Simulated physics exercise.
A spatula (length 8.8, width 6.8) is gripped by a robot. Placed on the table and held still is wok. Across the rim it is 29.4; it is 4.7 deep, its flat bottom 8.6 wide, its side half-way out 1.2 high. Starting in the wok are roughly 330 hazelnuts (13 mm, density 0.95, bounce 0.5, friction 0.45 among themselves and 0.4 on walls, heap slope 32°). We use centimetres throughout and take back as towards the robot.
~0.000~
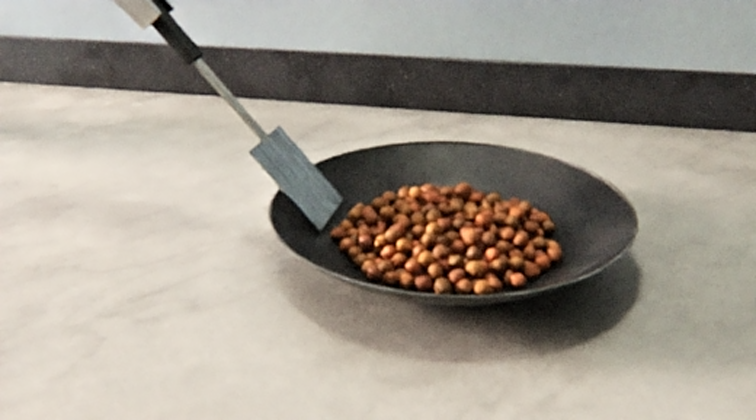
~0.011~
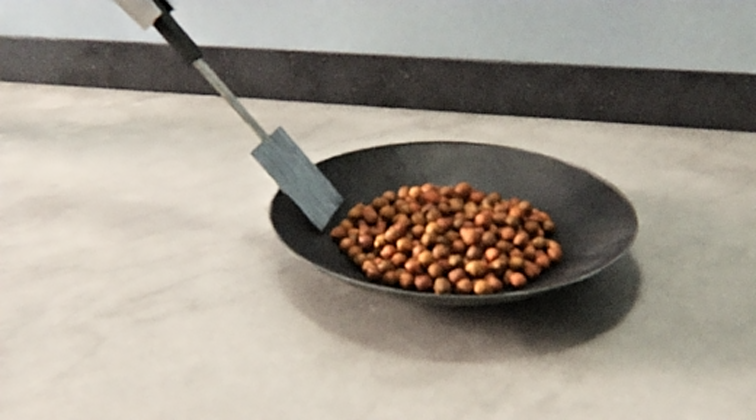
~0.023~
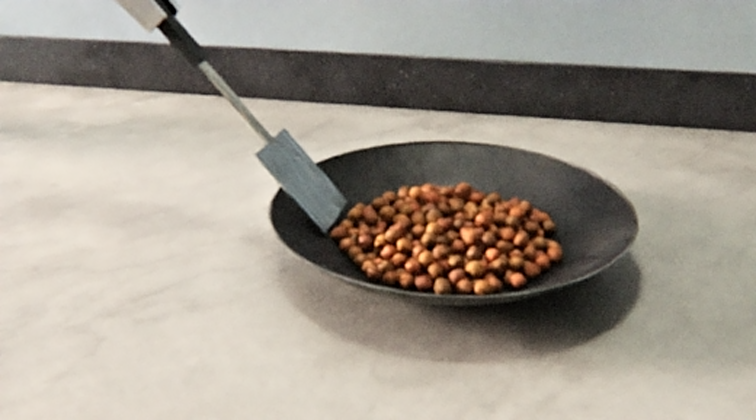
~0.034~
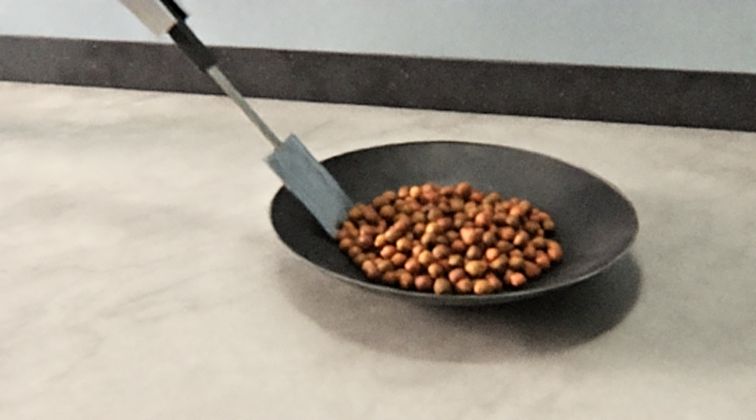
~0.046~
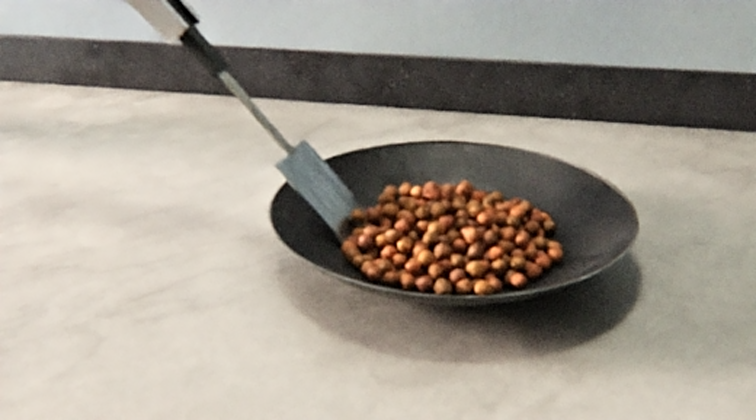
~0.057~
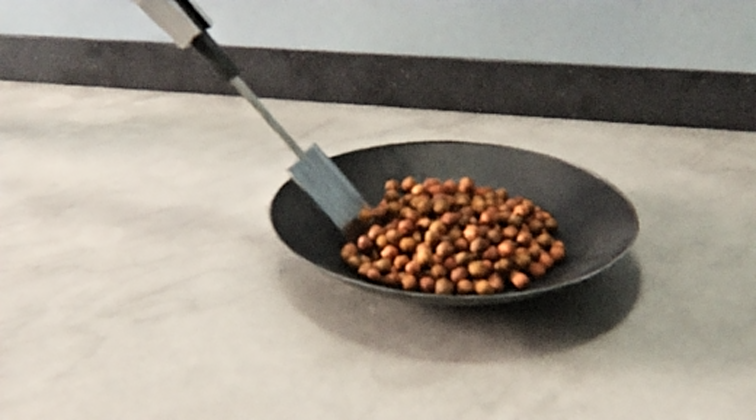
The footage shows a dark wok of brown hazelnuts resting still on a pale tabletop while a spatula, angled in from the upper left, slides slightly rightward and down inside it, nudging the nuts at the heap's left edge.
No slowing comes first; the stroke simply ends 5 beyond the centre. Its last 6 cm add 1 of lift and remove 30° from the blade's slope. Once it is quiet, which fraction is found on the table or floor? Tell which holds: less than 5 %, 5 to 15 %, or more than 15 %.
What holds is less than 5 %.
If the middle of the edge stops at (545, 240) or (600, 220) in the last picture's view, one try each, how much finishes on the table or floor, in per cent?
Around 5 per cent for the first try and 30 per cent for the second.
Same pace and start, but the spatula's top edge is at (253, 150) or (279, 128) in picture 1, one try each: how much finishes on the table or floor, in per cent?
I'd say near 0 per cent for the first and near 0 per cent for the second.
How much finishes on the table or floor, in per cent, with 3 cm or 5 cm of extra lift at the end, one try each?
Roughly 0 per cent, then 5 per cent.
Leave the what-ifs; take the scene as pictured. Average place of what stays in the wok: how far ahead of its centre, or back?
Ahead of centre, near 5.0 centimetres.
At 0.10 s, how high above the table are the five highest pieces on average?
I'd put it close to 6 cm.
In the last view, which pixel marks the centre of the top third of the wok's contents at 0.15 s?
Centre: Roughly (509, 220) in the last picture.
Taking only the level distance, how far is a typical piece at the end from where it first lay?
5 cm.
By 0.10 s, sloping 49°, highest piece 6 above the table; 333 in the wok.
By 0.15 s, sloping 38°, highest piece 6 above the table; 333 in the wok.
By 0.38 s, sloping 19°, highest piece 6 above the table; 327 in the wok, 5 on the table or floor, 1 on the blade or in flight.
By 1.43 s, sloping 19°, highest piece 5 above the table; 326 in the wok, 7 on the table or floor.
Final count, 326 in the wok, 7 on the table or floor. That is 2 % on the table or floor.
